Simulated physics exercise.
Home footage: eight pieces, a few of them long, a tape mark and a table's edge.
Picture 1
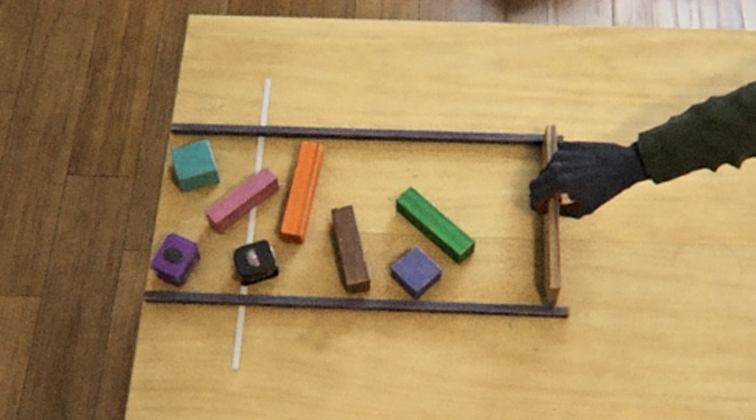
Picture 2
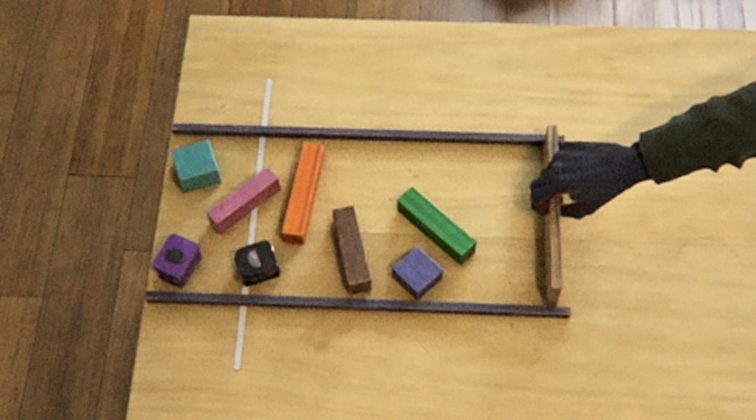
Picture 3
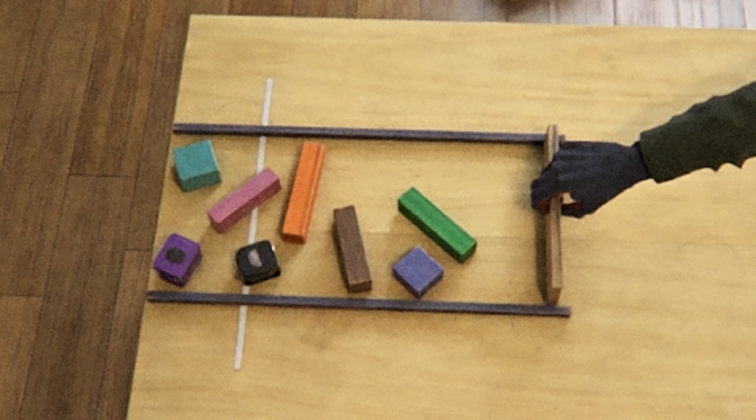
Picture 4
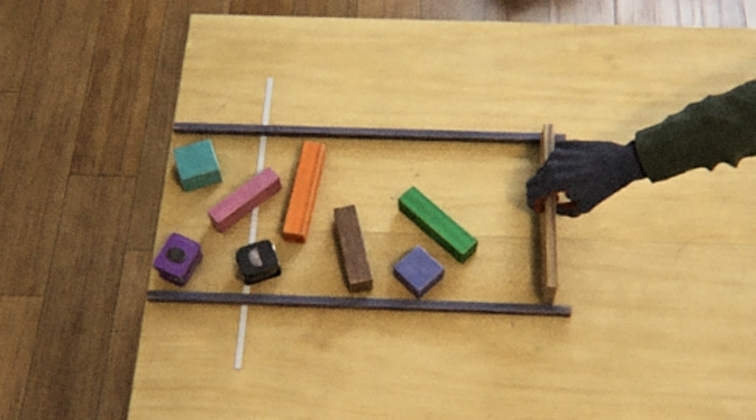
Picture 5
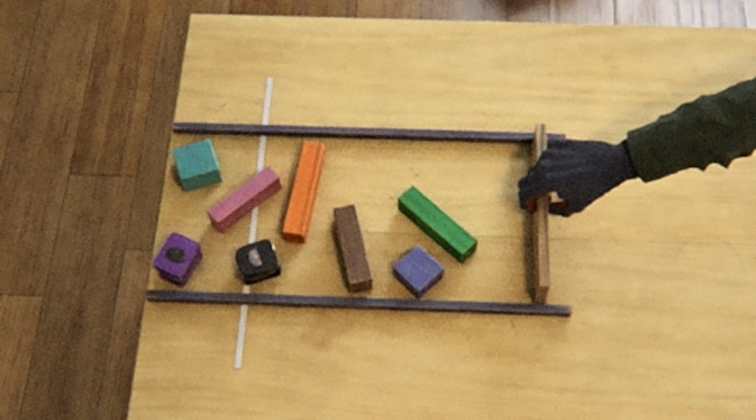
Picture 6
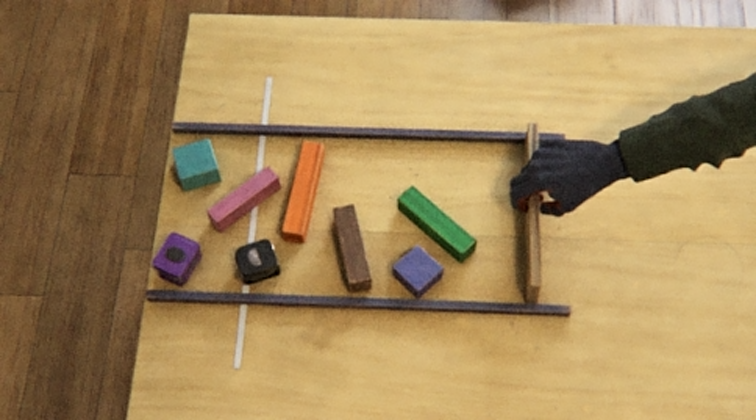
On a wooden table, a gloved hand slides an upright board slightly left toward scattered coloured pieces.
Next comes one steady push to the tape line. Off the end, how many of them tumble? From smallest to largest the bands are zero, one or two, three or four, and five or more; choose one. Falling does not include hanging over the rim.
The right band is one or two.
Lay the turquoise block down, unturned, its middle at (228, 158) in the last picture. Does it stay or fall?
As for the turquoise block, it keeps its place.
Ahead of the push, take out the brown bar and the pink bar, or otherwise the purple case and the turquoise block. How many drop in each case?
That gives 0 in the first case, then 0 in the second.
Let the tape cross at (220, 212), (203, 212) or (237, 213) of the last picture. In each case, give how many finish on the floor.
4, 4, 2.
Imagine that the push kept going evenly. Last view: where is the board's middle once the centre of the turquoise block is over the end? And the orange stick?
Turquoise block: (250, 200); orange stick: (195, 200).
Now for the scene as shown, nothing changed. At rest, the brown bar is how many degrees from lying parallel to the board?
Roughly 15° out of line.
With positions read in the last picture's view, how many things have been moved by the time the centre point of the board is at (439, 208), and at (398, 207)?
2 at one spot and 3 at the other.
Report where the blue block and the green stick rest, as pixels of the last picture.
For the blue block it's (228, 275), and for the green stick it's (243, 209).
Early on, none off yet; purple case at rest near (178, 260); turquoise block at rest near (197, 165); pink bar at rest near (245, 199).
A while later, none off yet; purple case moving near (170, 258); turquoise block at rest near (197, 165); pink bar travelled a little near (225, 190).
Finally, the number that fall off is one or two; lost, purple case.
